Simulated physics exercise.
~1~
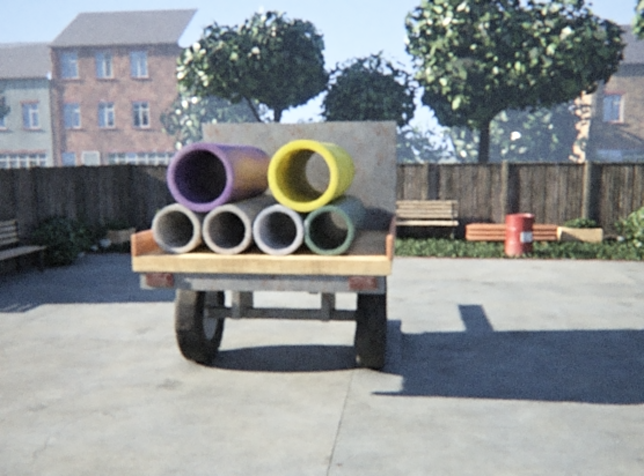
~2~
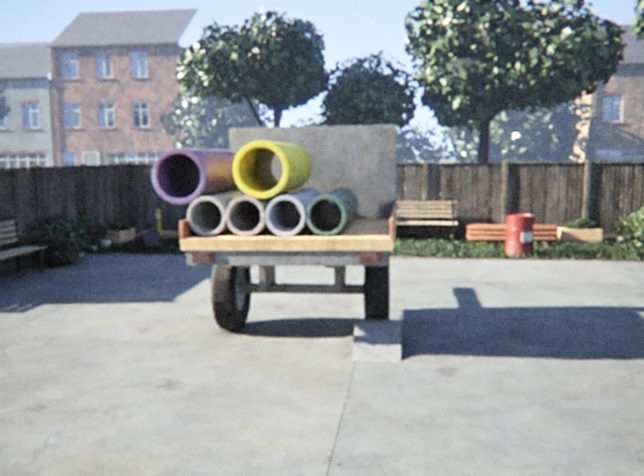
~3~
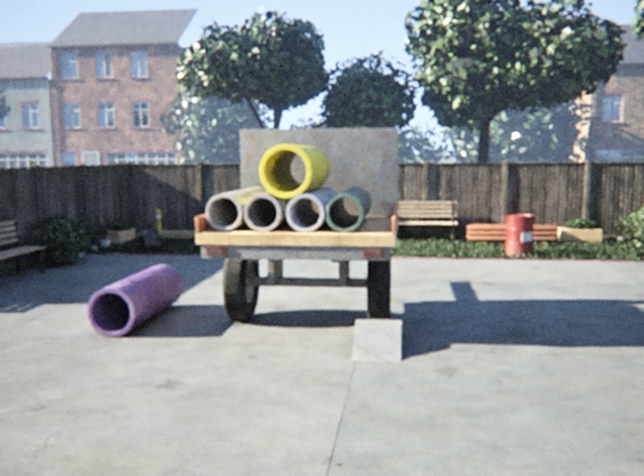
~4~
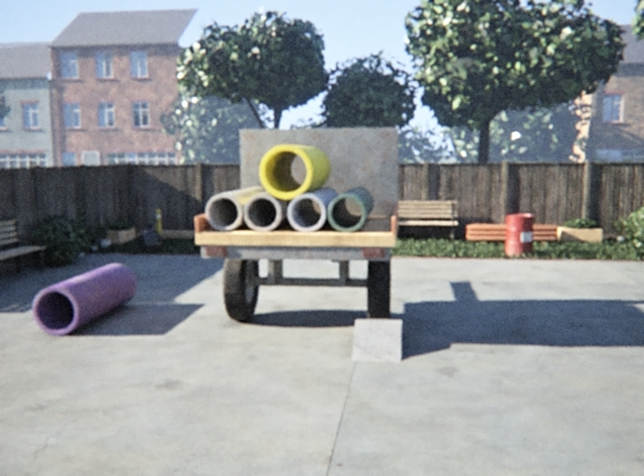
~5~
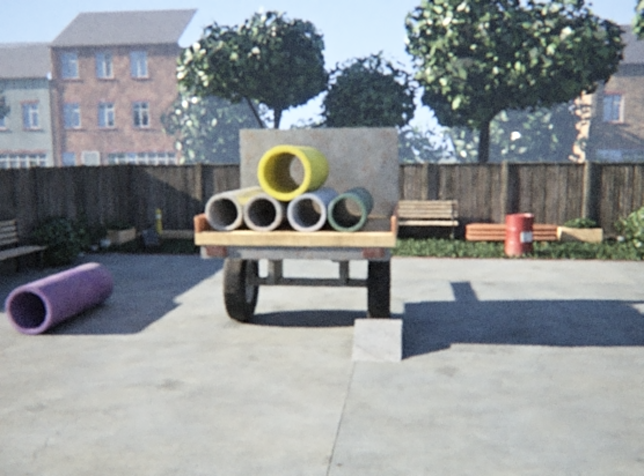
Purple pipe dropping off the left side of a moving flat trailer and rolling left across concrete, yellow pipe staying aboard.
